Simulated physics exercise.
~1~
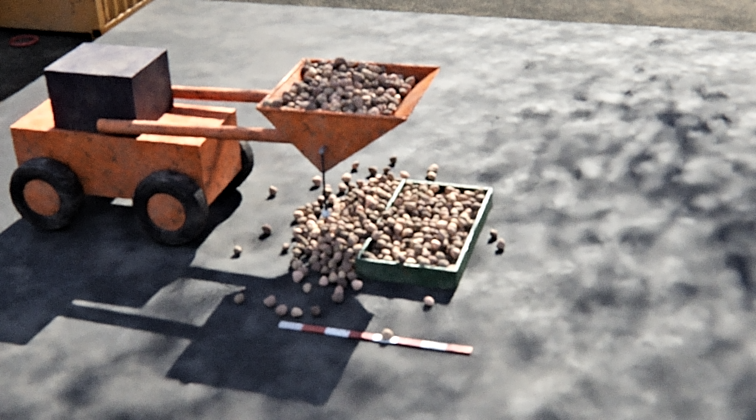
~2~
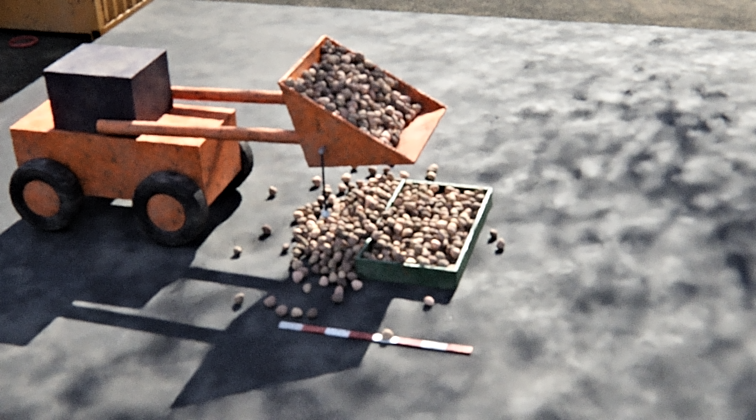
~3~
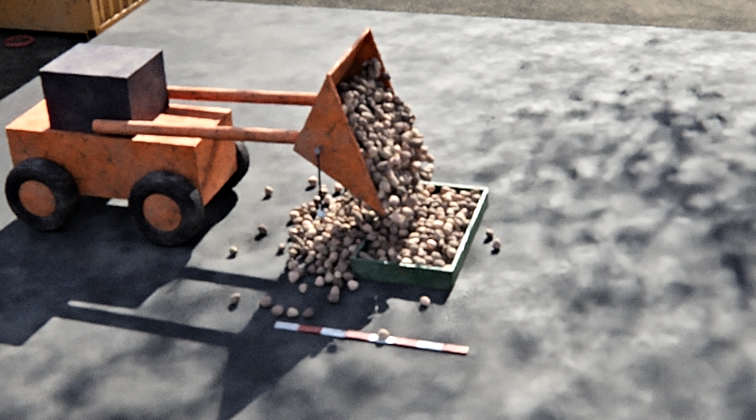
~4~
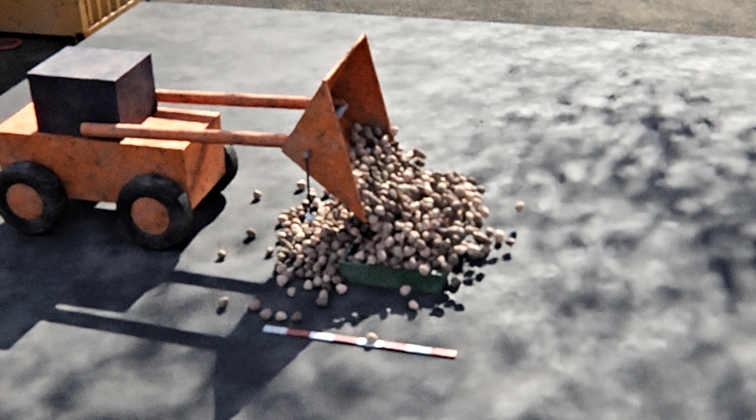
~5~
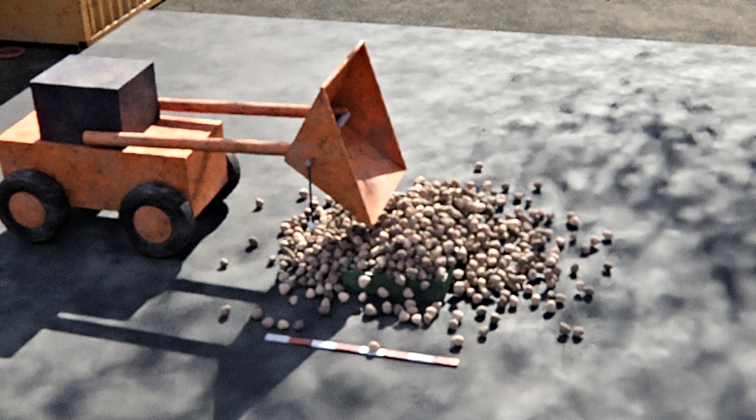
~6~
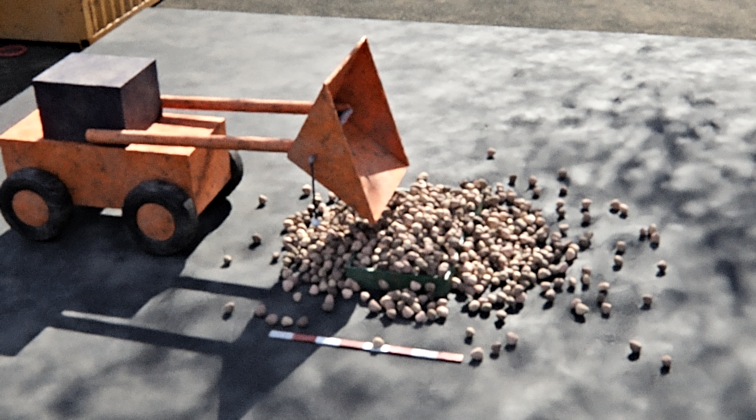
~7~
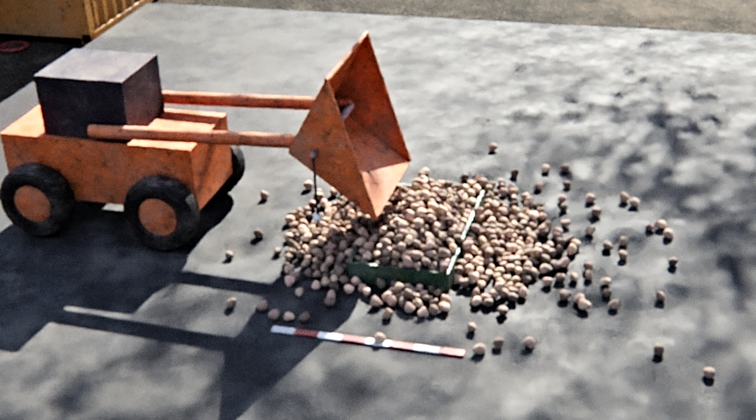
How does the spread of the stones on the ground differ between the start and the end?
At the start the stones on the ground lie mostly in and just left of the green bin, with the rest still up in the bucket. By the end they form a much wider heap around the bin, with many scattered well out to the right.
